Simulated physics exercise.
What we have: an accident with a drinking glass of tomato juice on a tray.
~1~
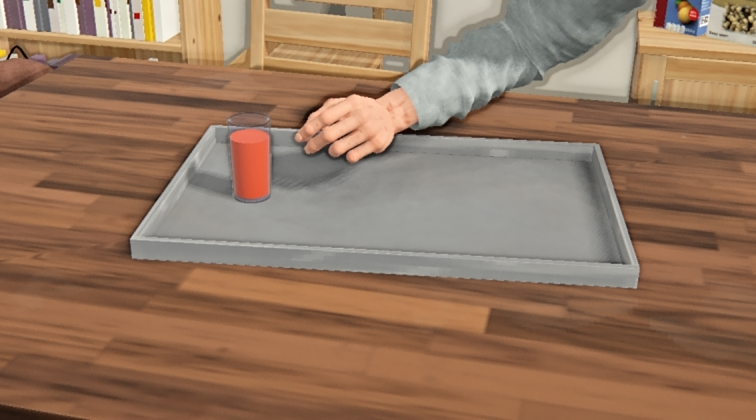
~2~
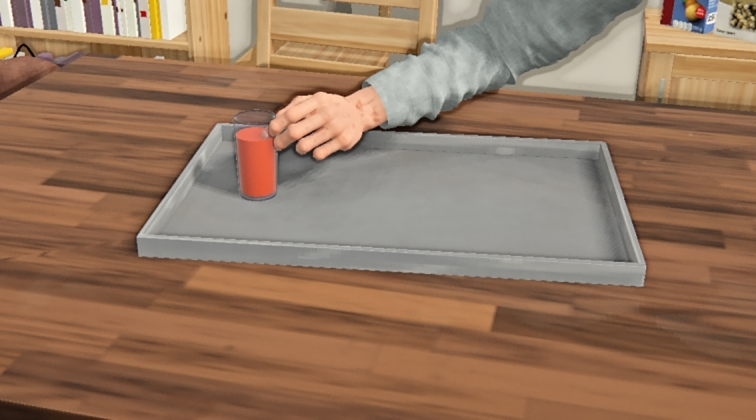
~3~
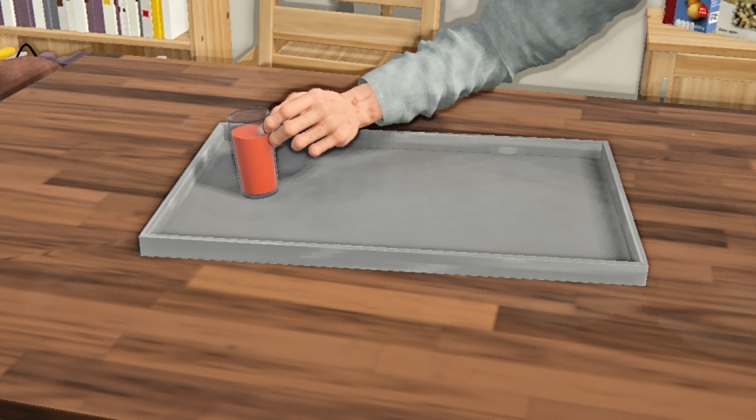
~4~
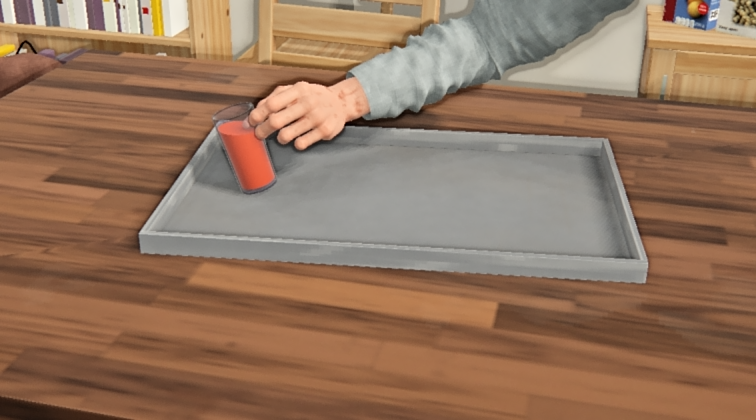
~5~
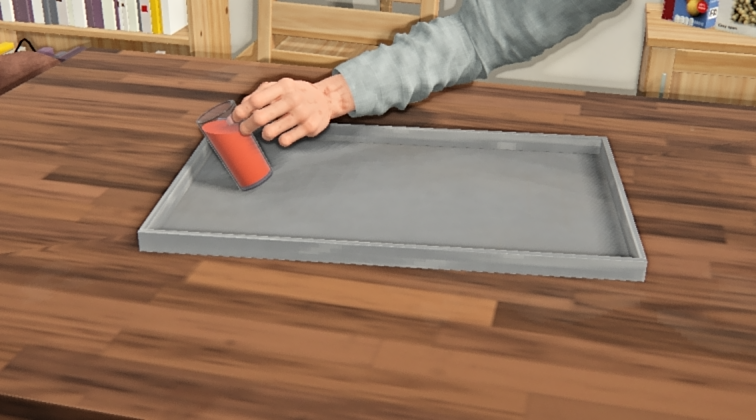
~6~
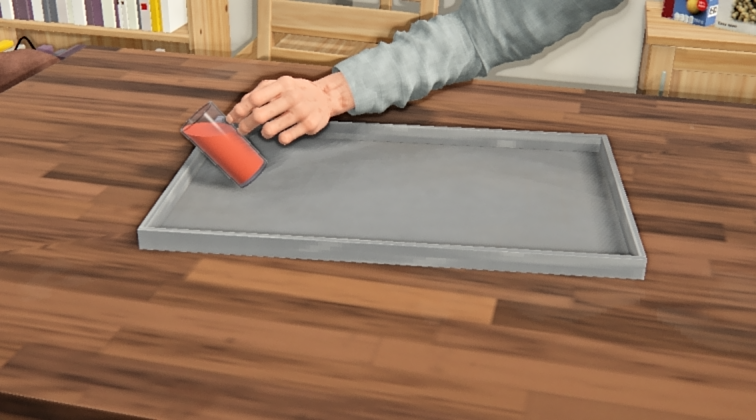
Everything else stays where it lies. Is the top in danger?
The tomato juice wets the top as well.
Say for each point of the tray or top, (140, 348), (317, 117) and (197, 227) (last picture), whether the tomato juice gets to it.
First not reached, second clear of it, third untouched.
Shortly, the drinking glass lies across the rim; the puddle covers about as much as a plate; it has landed past the rim.
Then, the puddle covers about as much as a tray; it has landed past the rim.
At the finish, the puddle covers about as much as a tray; it has landed past the rim.
